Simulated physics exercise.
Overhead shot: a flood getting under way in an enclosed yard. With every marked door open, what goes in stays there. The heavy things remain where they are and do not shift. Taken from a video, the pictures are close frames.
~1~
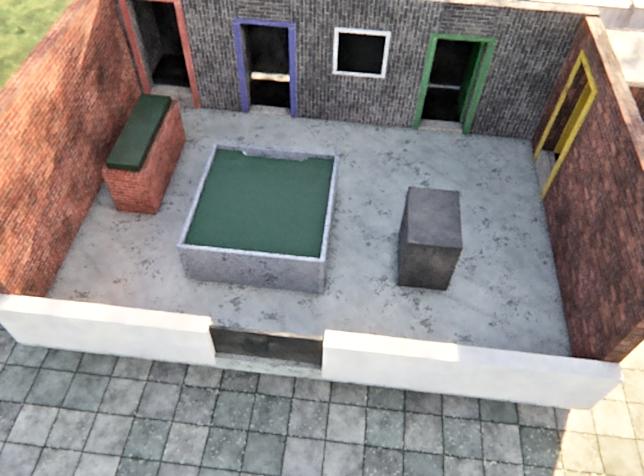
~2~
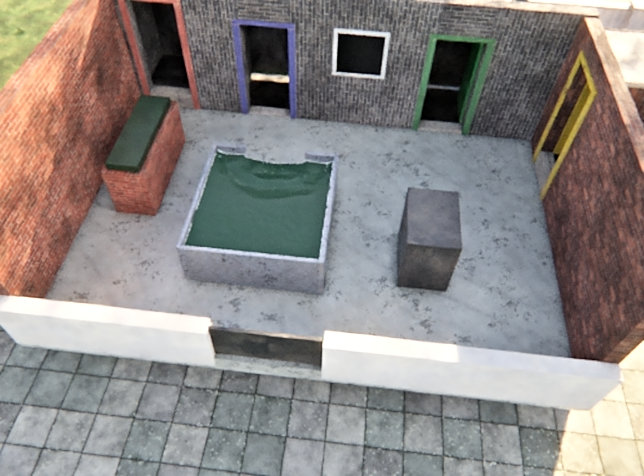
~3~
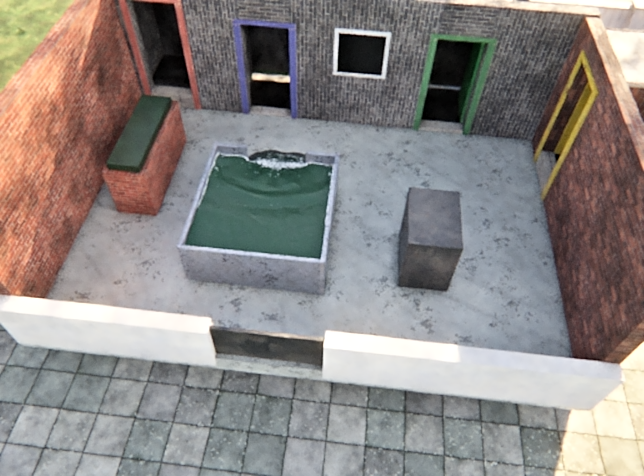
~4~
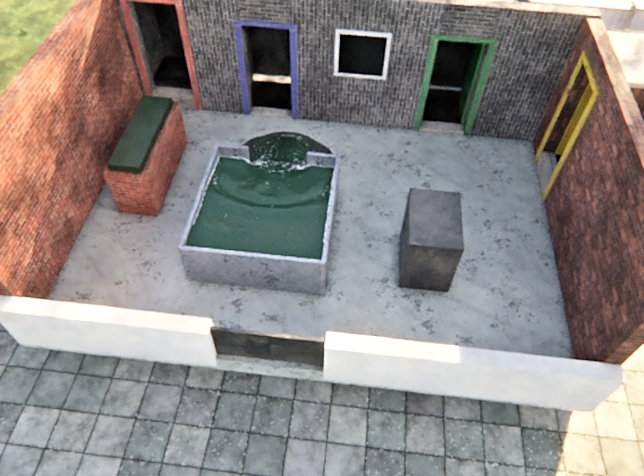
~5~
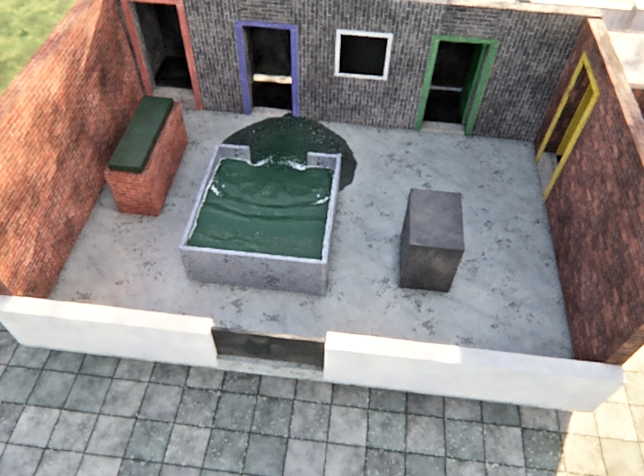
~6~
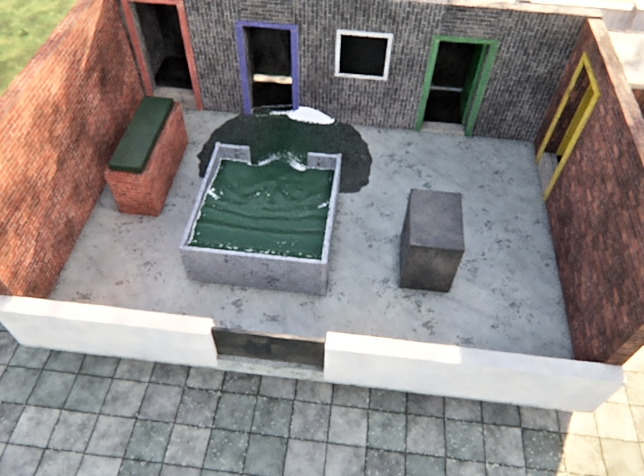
In a walled yard, dark green water pours from a gap in the tank's far side and spreads.
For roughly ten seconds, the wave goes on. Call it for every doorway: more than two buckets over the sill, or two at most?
My call: The blue door more than two; the red door two at most; the yellow door two at most; the green door two at most.
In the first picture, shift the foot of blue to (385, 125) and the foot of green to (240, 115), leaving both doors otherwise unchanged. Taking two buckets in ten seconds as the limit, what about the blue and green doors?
Put simply, the blue door tops the mark and the green door tops the mark.
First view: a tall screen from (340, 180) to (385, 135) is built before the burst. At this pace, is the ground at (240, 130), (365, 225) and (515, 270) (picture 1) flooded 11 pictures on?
Results in sequence: Swamped / bone-dry / bone-dry.
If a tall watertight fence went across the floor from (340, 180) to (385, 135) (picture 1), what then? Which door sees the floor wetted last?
Answer: The yellow door.
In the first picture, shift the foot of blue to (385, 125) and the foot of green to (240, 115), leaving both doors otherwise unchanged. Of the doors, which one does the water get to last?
I'd say the yellow-painted one is reached last.
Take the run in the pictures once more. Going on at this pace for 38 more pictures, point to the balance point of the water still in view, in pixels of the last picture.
That puts it at around (319, 210).
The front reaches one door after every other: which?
My answer: The one in yellow.
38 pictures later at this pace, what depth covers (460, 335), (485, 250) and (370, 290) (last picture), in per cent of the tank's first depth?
In turn 4, 8 and 0 in a hundred.
A moment on, water covers 20 % of the floor; the blue door far over two buckets in, the red door wet at the sill, nothing in, the yellow door not reached, the green door not reached.
Next, water covers 30 % of the floor; the blue door far over two buckets in, the red door wet at the sill, nothing in, the yellow door not reached, the green door wet at the sill, nothing in.
Then, water covers 45 % of the floor; the blue door far over two buckets in, the red door wet at the sill, nothing in, the yellow door wet at the sill, nothing in, the green door wet at the sill, nothing in.
Later, water covers 70 % of the floor; the blue door far over two buckets in, the red door wet at the sill, nothing in, the yellow door wet at the sill, nothing in, the green door wet at the sill, nothing in.
In the end, water covers 95 % of the floor; the blue door far over two buckets in, the red door wet at the sill, nothing in, the yellow door wet at the sill, nothing in, the green door wet at the sill, nothing in.
